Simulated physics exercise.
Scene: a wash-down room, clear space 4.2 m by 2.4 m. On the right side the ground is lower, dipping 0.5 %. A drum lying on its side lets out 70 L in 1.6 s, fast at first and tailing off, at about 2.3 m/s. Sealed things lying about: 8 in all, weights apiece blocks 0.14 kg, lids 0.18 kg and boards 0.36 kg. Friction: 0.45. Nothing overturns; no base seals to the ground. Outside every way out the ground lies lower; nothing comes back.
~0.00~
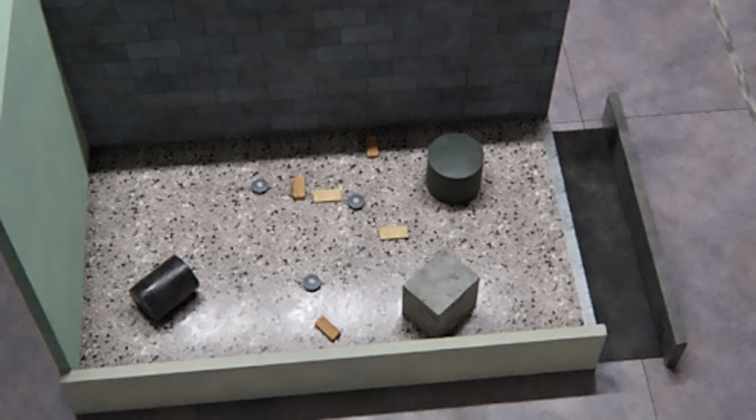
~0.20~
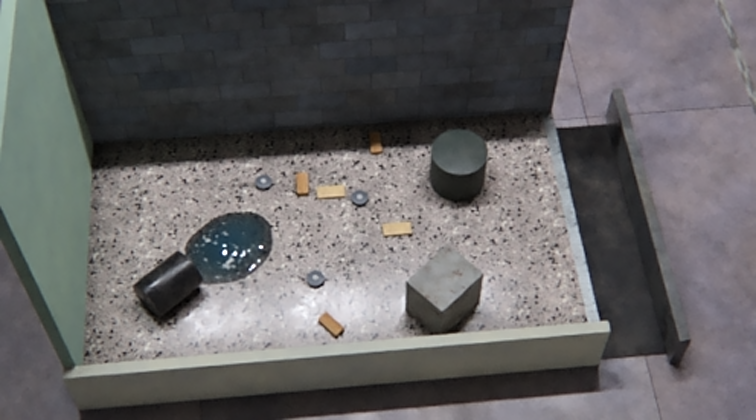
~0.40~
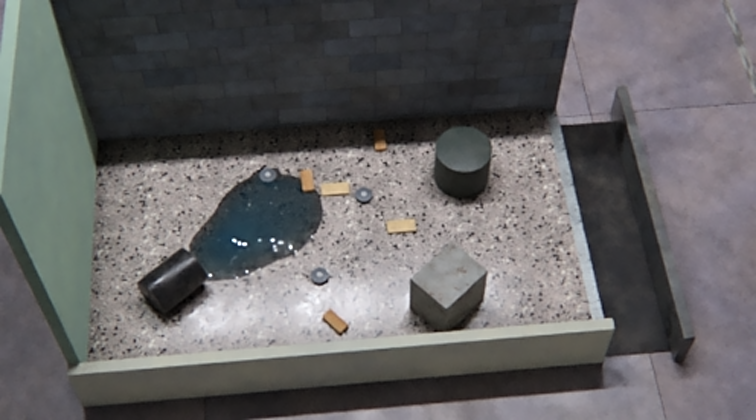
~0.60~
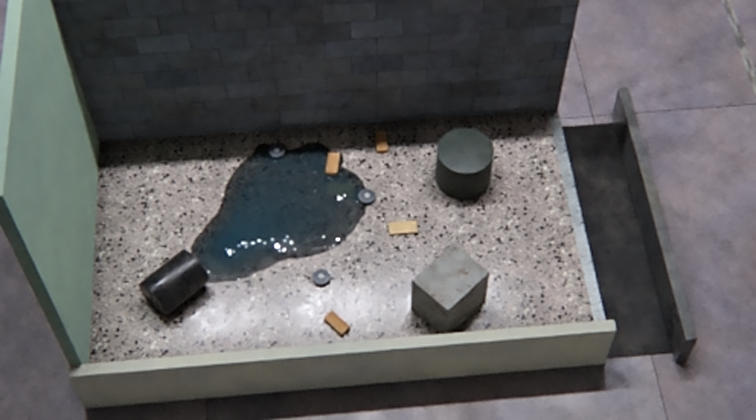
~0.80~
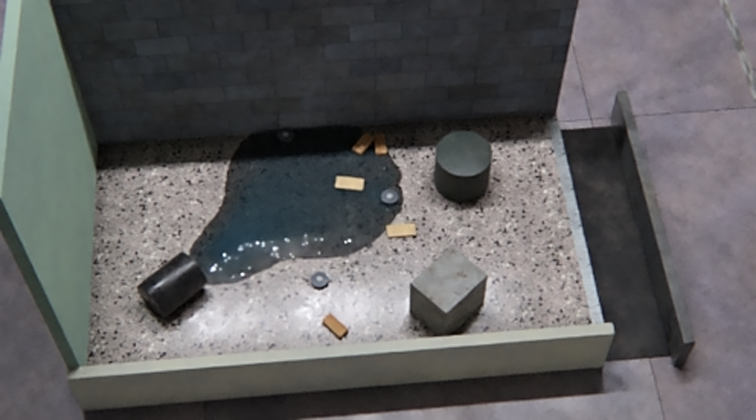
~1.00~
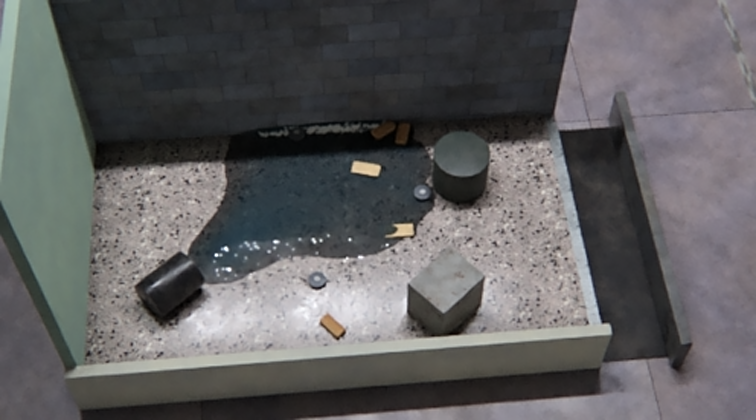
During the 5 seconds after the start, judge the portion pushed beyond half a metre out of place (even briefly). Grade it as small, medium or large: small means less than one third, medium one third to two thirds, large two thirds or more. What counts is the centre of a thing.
I would call it medium.
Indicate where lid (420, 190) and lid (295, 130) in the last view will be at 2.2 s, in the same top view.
Around (493, 248) and (430, 125).
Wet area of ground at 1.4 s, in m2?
3.0 m2.
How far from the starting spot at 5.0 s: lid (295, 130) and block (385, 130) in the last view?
Respectively: Washed out and gone out.
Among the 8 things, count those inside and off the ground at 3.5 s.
Total: 0.
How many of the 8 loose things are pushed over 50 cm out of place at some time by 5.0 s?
Tally: 5.
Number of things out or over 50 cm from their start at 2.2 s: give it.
Count then: 5.
After 1.4 s 5 of 8 are over 50 cm from their spots; 5 afloat.
After 2.2 s 5 of 8 are over 50 cm from their spots; 2 afloat.
After 3.5 s 5 of 8 are over 50 cm from their spots; 0 afloat.
After 5.0 s 5 of 8 are over 50 cm from their spots, and 5 have been at some point; 0 afloat.
